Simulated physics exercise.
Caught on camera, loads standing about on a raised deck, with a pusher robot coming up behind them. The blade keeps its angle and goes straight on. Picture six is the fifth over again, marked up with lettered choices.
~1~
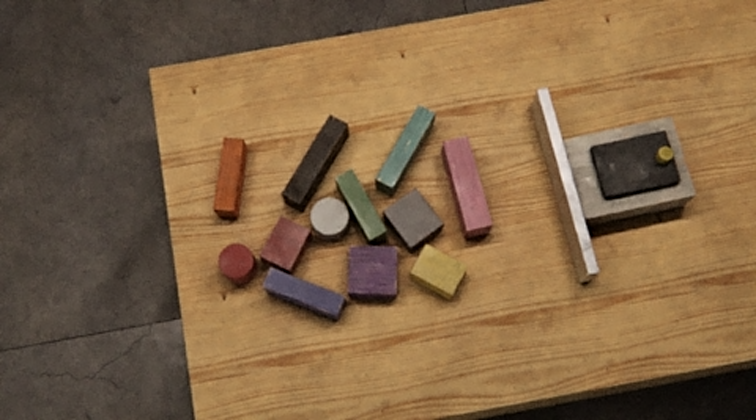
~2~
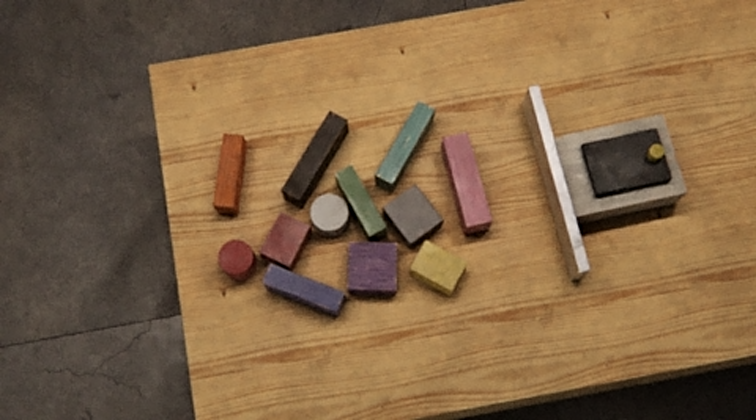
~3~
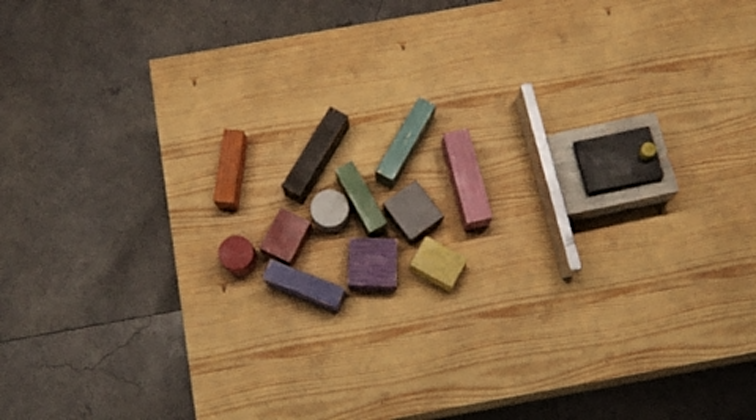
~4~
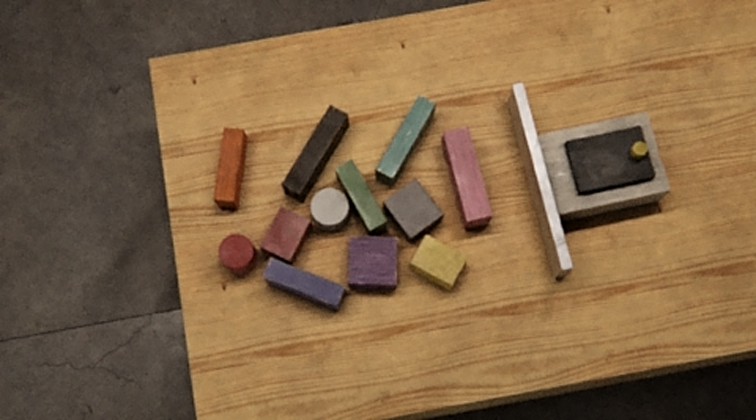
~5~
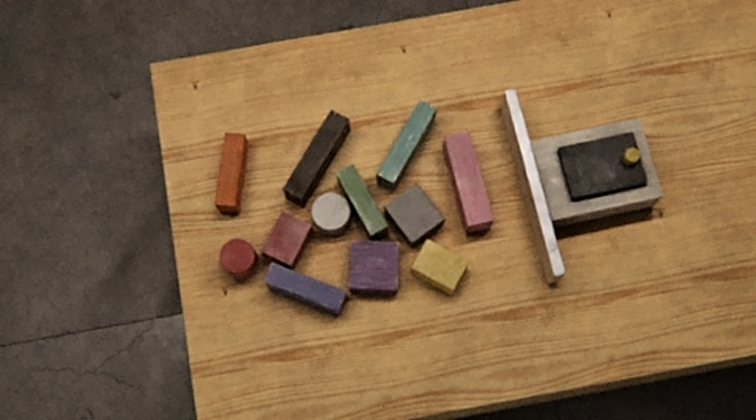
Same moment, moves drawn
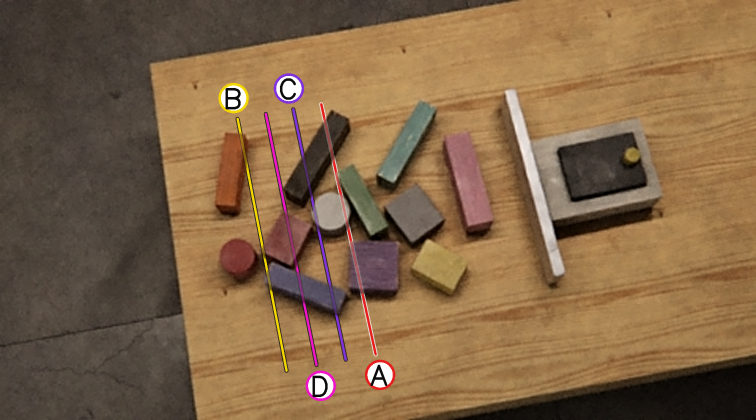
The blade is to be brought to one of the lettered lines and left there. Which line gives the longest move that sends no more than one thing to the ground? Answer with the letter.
D.
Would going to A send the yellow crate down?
By then, no.
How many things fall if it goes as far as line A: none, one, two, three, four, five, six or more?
By then, none.
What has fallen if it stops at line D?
The red canister goes over.
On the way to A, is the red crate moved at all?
Yes.
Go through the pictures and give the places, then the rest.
The first frame shows grey crate (413, 220); purple crate (373, 273); pink bar (466, 188).
The second frame shows robot (621, 163); black bar (316, 160).
The third frame shows robot (612, 161); blue bar (305, 286).
The fourth frame shows robot (604, 161); green bar (361, 199).
The fifth frame shows robot (596, 167); red crate (287, 241); white canister (332, 215); orange stick (232, 173).
On the copy, A at (348, 225); B at (261, 240); C at (319, 230); D at (290, 235).
On D. First, robot (509, 182); yellow crate (426, 269); turquoise bar (391, 147).
Then, robot (421, 198); red canister (208, 280); red crate (237, 259).
Finally, robot (355, 210); red canister over the edge; red crate (184, 268); one fallen.
By contrast, A is within the limit but short; B drops three; C is within the limit but short.
